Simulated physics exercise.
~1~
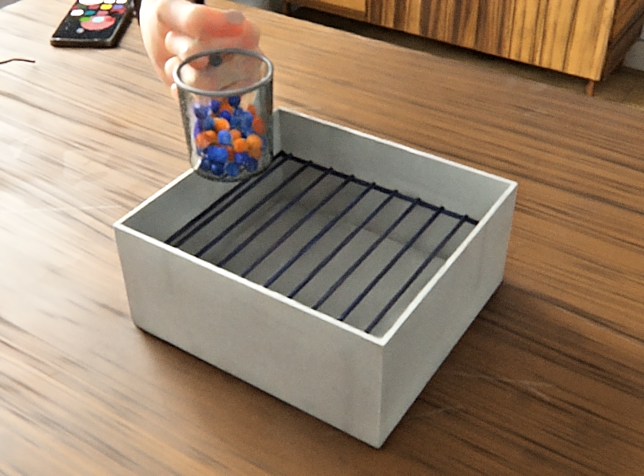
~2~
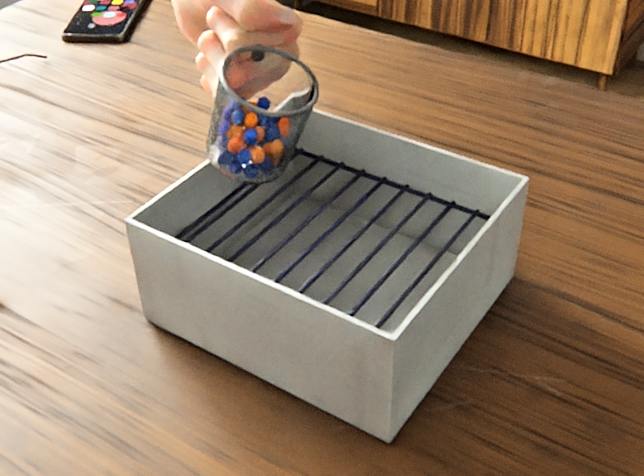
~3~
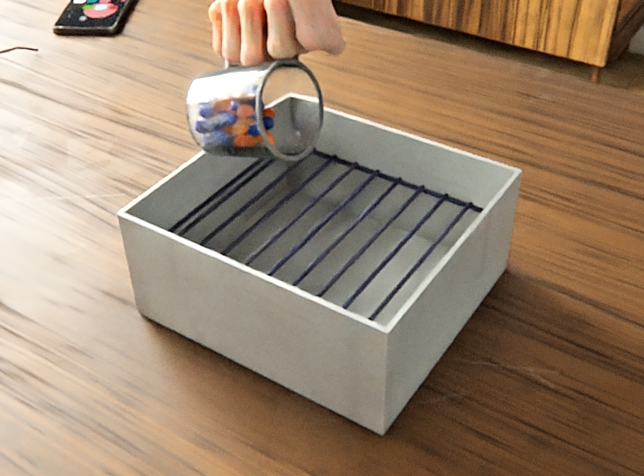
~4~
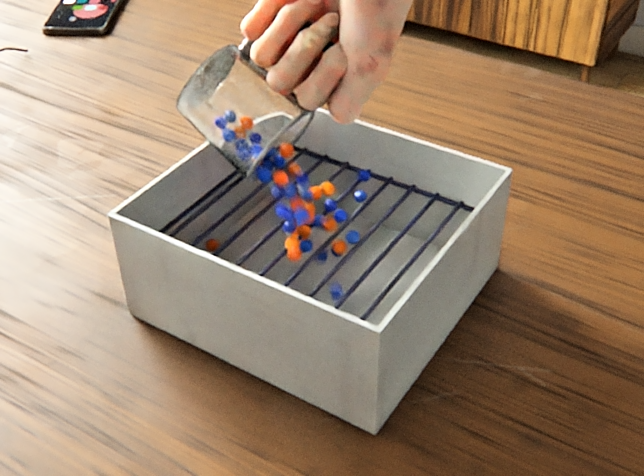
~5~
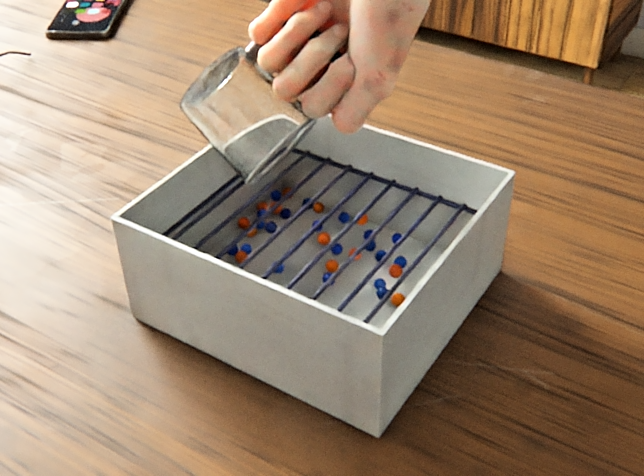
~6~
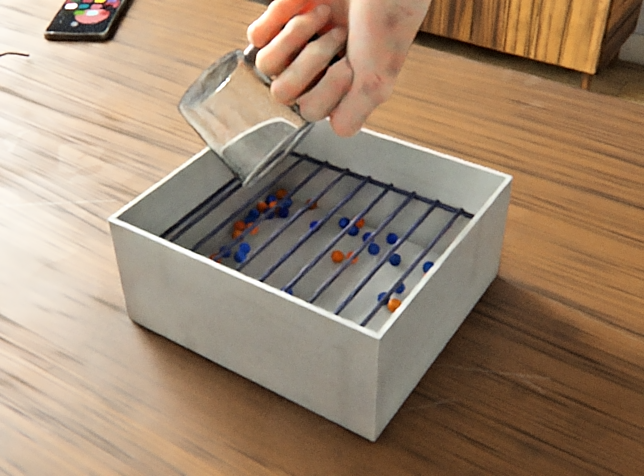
The clip opens with a hand holding a clear cup of small orange and blue beads over the left back part of a pale, square-sided box, which has dark wires strung across it and sits on a wooden table. The hand tilts the cup to the right until it lies on its side, with the beads still inside. It then tips the cup further, and the mixed beads tumble out on to the wires. The cup empties, and orange and blue alike drop through the gaps. At the end the beads lie scattered beneath the rack, while the hand still holds the empty, downturned cup above.
